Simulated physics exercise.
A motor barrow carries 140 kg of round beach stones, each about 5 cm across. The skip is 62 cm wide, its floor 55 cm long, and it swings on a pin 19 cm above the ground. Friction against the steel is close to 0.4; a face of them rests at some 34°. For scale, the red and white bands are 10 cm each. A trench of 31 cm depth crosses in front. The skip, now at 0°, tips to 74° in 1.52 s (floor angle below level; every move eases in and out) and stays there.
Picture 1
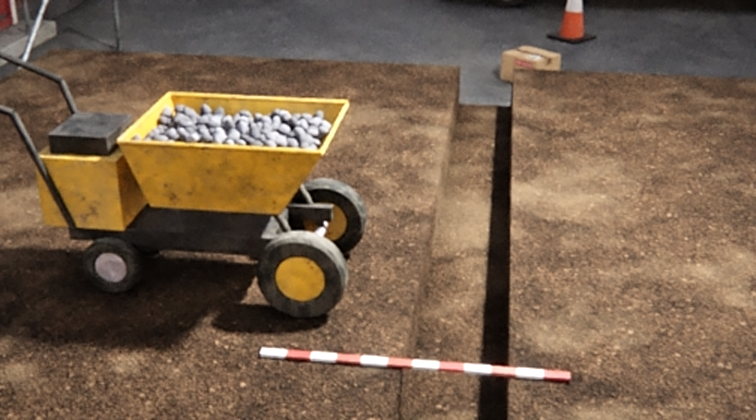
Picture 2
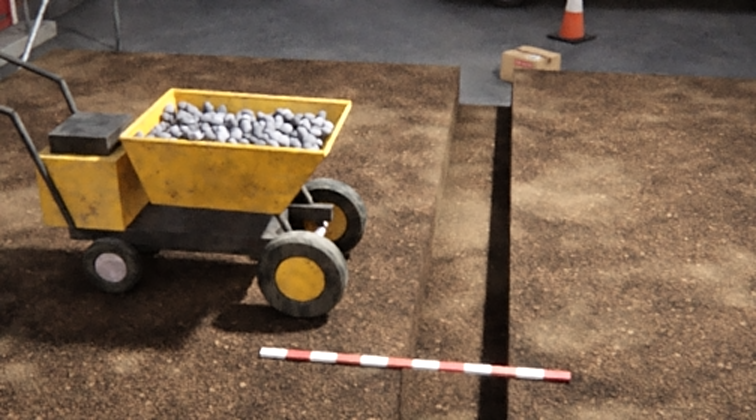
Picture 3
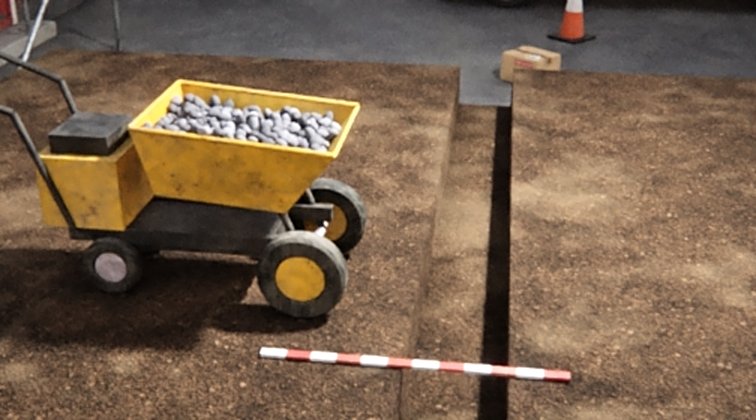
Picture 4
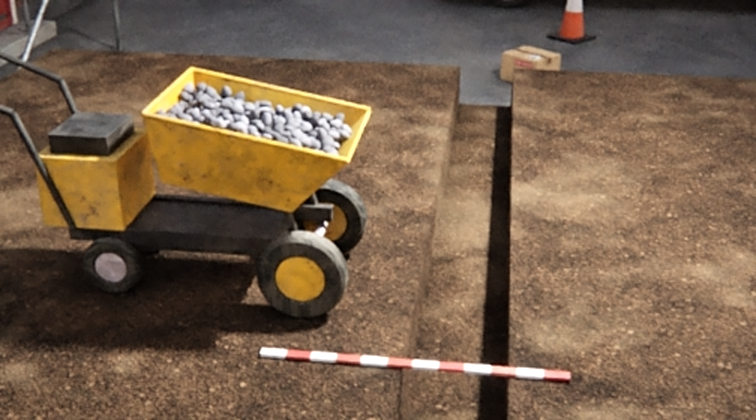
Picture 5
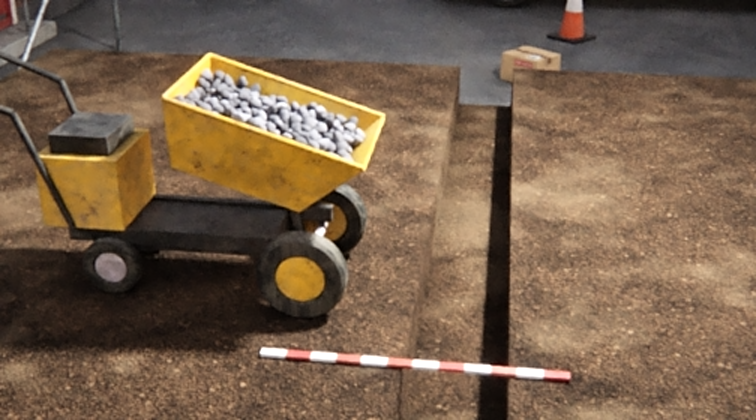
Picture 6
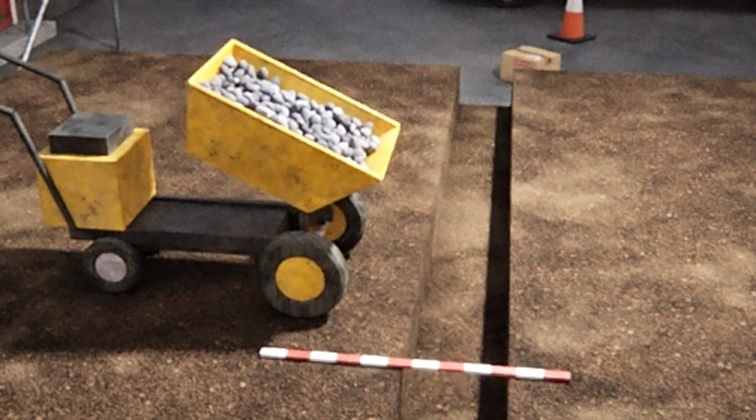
Yellow skip of grey stones on a motor barrow tilting steadily down to the right, its back end lifting beside a narrow trench.
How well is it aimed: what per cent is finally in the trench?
About 74 per cent.
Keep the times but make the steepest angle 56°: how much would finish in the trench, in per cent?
Then about 55 per cent.
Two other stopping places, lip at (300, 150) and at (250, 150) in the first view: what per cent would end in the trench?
First some 90, then 95 per cent.
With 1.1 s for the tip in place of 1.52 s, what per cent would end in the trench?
In that case some 65 per cent.
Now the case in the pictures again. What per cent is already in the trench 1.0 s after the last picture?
About 40 per cent by then.
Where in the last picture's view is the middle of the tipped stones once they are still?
Their middle is at about (483, 337).
Then, 0.5 s after the last picture the floor is at 62°, 98 % in the skip, 2 % in the trench; the foremost stones are at (464, 250).
Then, 1.0 s after the last picture the floor is at 74°, 43 % in the skip, 40 % in the trench, 17 % past the trench; the foremost stones are at (610, 298).
Then, 1.4 s after the last picture the floor is at 74°, 17 % in the skip, 57 % in the trench, 26 % past the trench; the foremost stones are at (726, 323).
Then, 3.3 s after the last picture the floor is at 74°, 0 % in the skip, 74 % in the trench, 26 % past the trench; the foremost stones are past the picture's edge.
